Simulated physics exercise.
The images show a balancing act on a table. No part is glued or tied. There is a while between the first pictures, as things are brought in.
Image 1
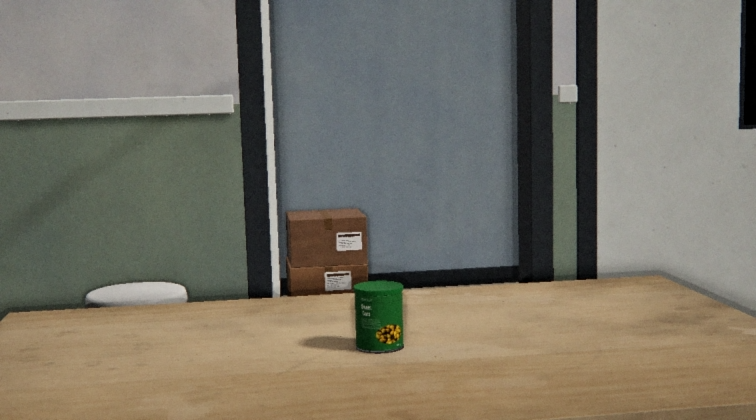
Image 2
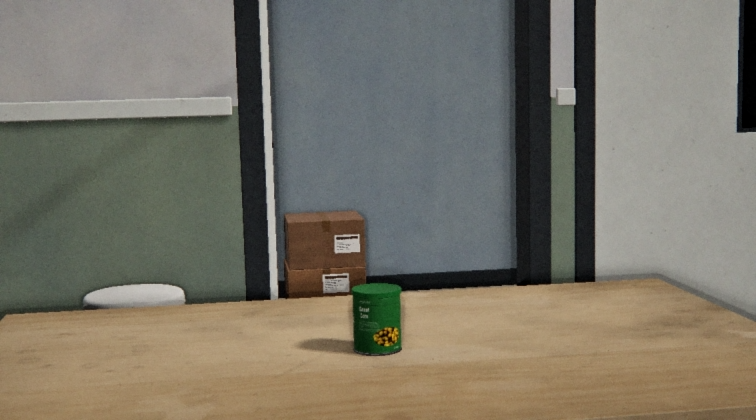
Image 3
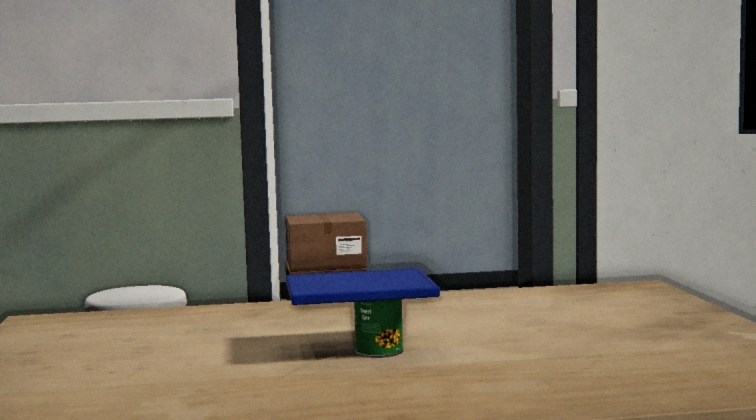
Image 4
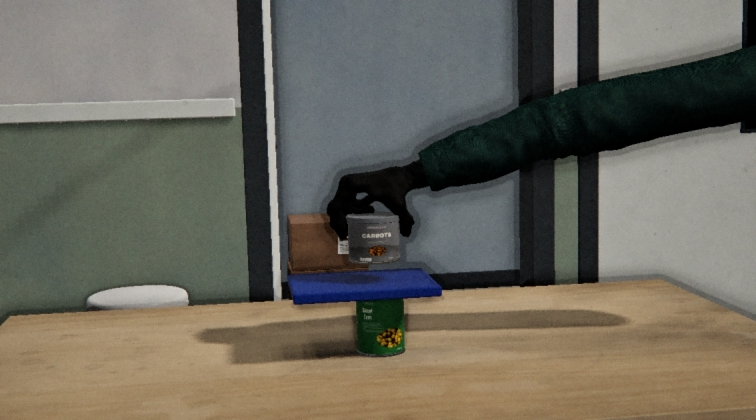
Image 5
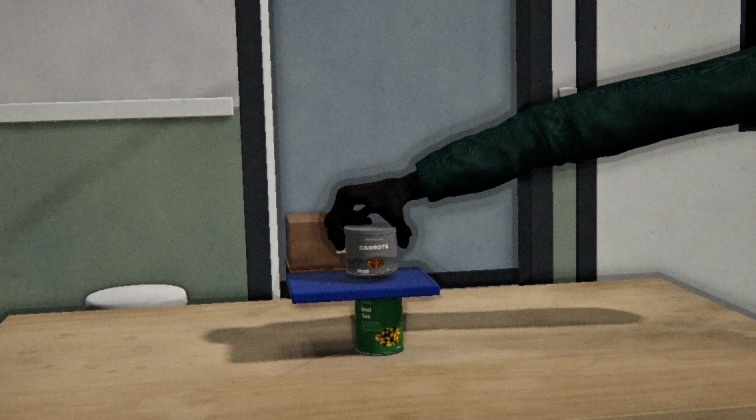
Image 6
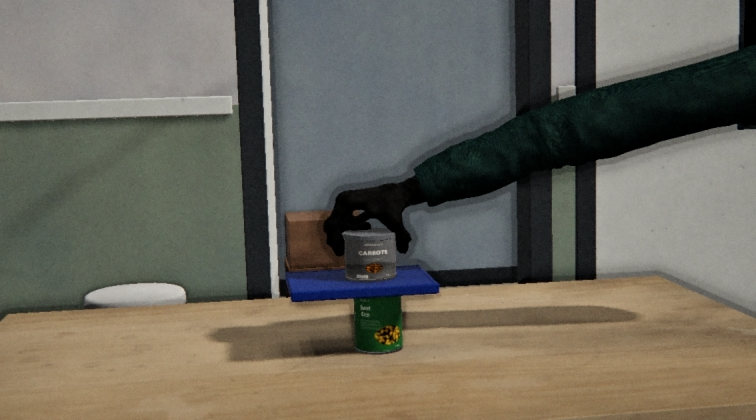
The clip shows a green tin on a wooden table, then a flat blue lid resting across its top. A dark-gloved hand reaches in from the right and lowers a grey tin onto the lid, still holding it.
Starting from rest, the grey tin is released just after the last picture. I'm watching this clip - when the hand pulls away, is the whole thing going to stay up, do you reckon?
I predict the stack will bear it.
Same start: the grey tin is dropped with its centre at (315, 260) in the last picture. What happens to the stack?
Result: The stack tips over.
Then, 0.30 s on from there, no change.
Then, 0.70 s on from there, grey tin resting near (370, 255).
In the end, all 3 unmoved. At the end, from the last picture's camera, grey tin near (370, 255). The stack keeps its balance.
